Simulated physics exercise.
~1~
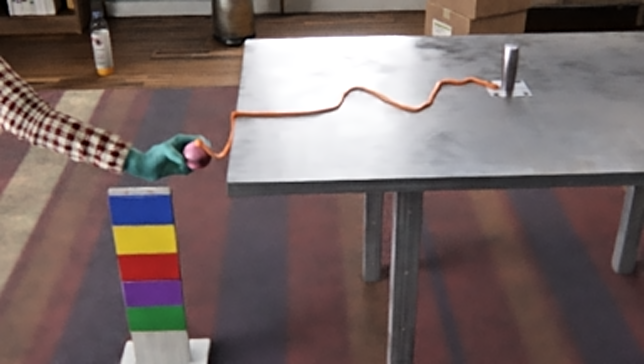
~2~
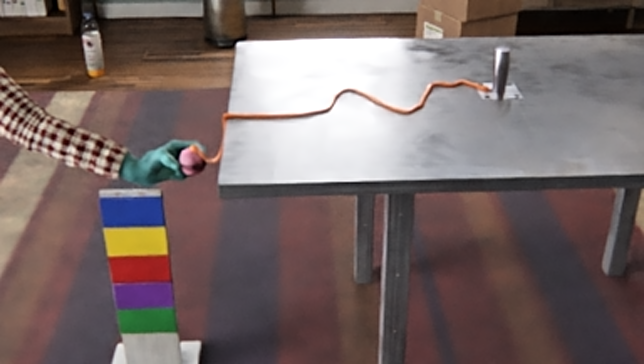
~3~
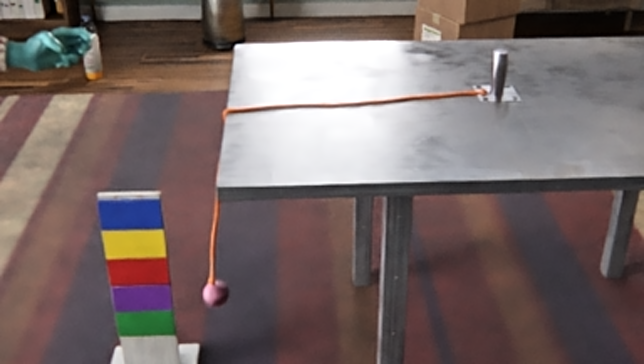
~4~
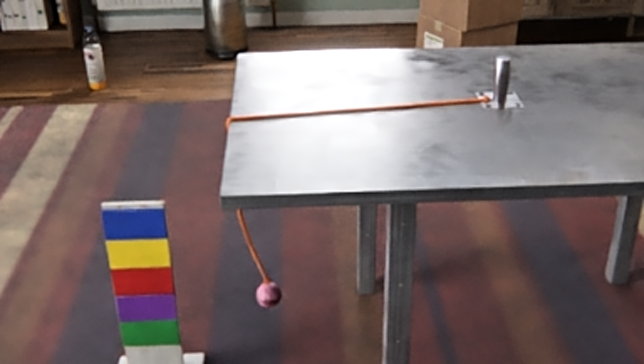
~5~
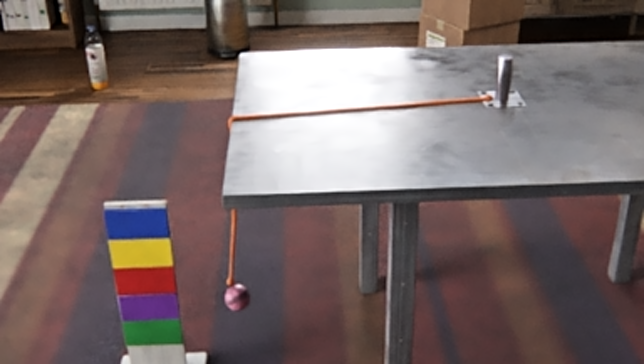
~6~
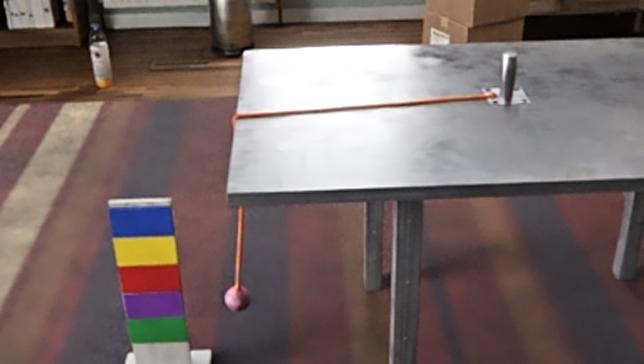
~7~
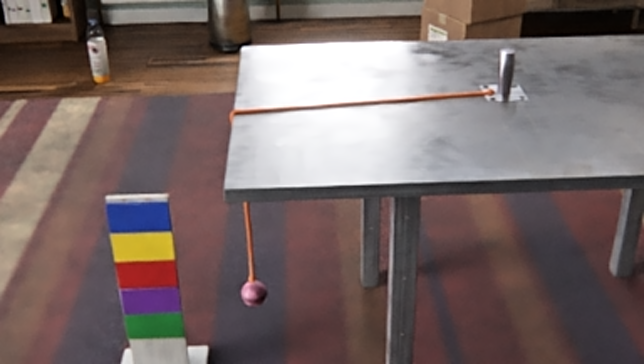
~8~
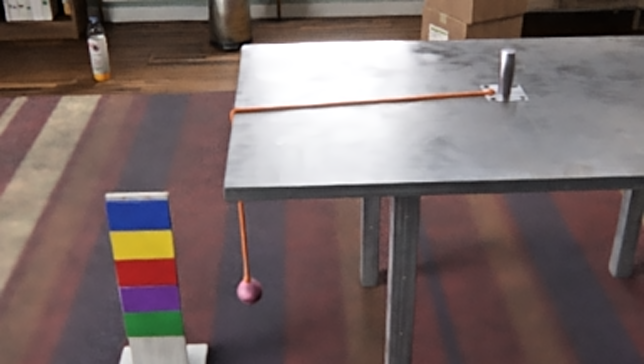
In a room with a striped rug and wooden floor, seen from slightly above by a gently swaying camera, a grey table stands at the right with a metal post on top. To its left is an upright board banded blue, yellow, red, purple and green from top to bottom. A teal-gloved hand holds a pink ball off the table's left end, its orange cord winding loosely back to the post. The hand lets go and draws back left as the ball drops and the cord pulls straight. The ball swings right beneath the tabletop, then back left, and sways slightly until it hangs level with the purple band.
